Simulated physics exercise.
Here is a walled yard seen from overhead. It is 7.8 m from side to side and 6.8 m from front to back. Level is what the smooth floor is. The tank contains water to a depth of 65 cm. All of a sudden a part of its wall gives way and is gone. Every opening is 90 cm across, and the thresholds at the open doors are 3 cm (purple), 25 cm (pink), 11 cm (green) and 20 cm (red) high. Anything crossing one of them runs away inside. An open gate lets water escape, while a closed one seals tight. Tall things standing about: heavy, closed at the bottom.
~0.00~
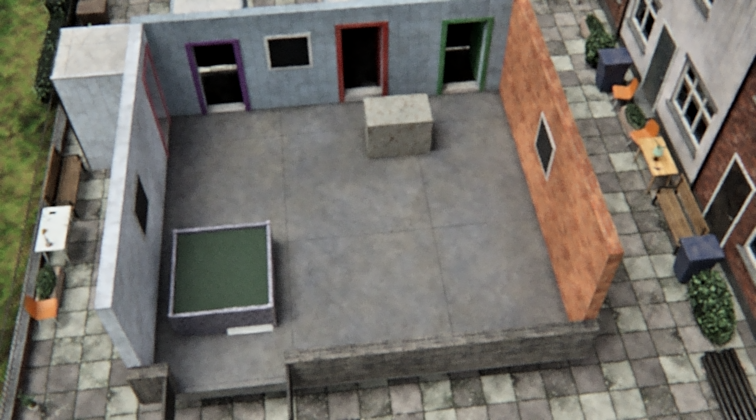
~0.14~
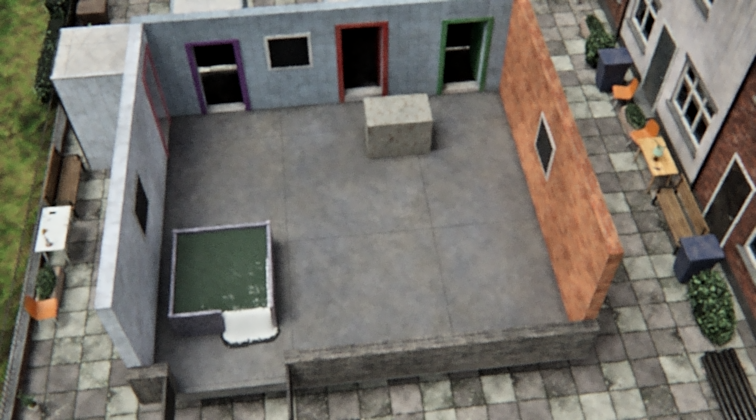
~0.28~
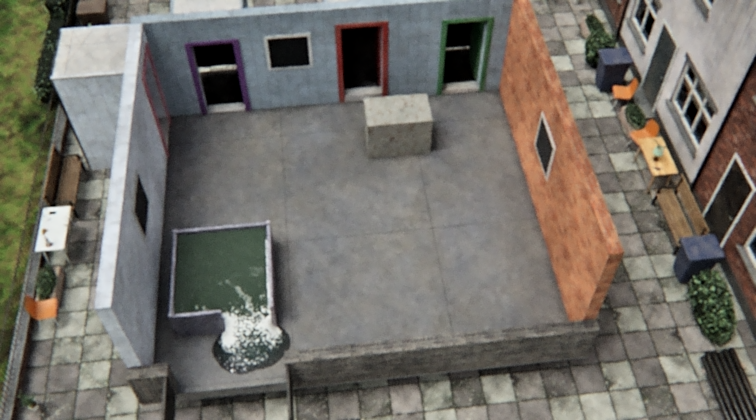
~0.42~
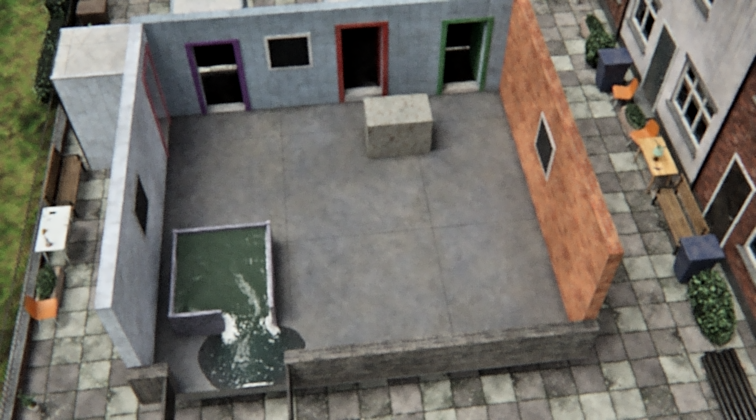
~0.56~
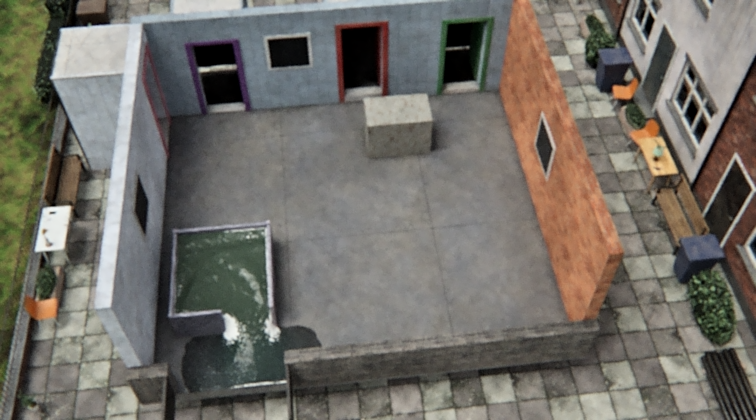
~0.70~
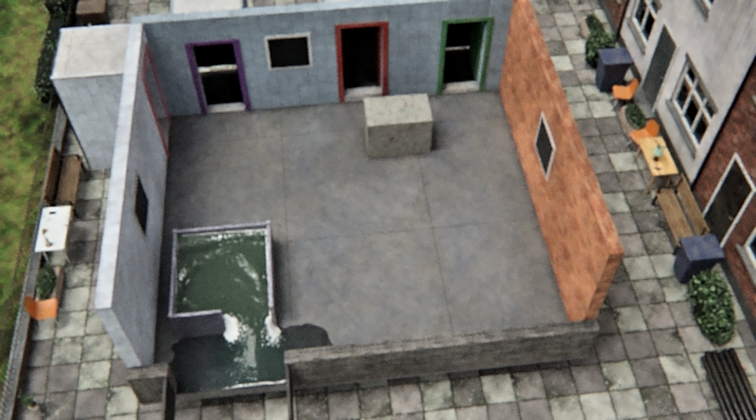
In a walled yard seen from above, a tank of dark green water stands still at the lower left until part of its near side gives way, and foaming water pours out, spreading across the grey floor beside the low front wall.
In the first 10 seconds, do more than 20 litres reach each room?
At the purple door the inflow will be within bounds, at the pink door the inflow will be within bounds, at the green door the inflow will be within bounds, at the red door the inflow will be within bounds.
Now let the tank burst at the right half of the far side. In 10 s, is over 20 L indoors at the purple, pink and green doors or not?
Against that limit: Purple past it, pink not over, green under.
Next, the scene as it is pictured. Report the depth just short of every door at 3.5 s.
Depths in cm: Purple 0, pink 0, green 0, red 0.
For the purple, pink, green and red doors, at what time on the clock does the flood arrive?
Arrival: Purple not within the 10 s, pink not in the 10 s, green not in the 10 s, red not within the 10 s.
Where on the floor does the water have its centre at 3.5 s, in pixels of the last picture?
I'd put it close to (267, 300).
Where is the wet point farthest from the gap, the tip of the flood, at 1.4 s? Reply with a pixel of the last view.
Near (410, 357).
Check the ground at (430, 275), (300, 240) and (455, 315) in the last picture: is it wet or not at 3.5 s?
Listed in sequence, the spots are drenched, bone dry and drenched.
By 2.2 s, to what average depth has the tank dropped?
Mean depth: About 36 cm.
After 1.4 s water covers 5 % of the floor and is deepest (32 cm) near (252, 338); purple door not reached, pink door not reached, green door not reached, red door not reached.
After 2.2 s water covers 10 % of the floor and is deepest (24 cm) near (252, 338); purple door not reached, pink door not reached, green door not reached, red door not reached.
After 3.5 s water covers 20 % of the floor and is deepest (19 cm) near (252, 338); purple door not reached, pink door not reached, green door not reached, red door not reached.
After 6.0 s water covers 20 % of the floor and is deepest (12 cm) near (252, 338); purple door not reached, pink door not reached, green door not reached, red door not reached.
After 10.0 s water covers 25 % of the floor and is deepest (6 cm) near (252, 338); purple door not reached, pink door not reached, green door not reached, red door not reached.
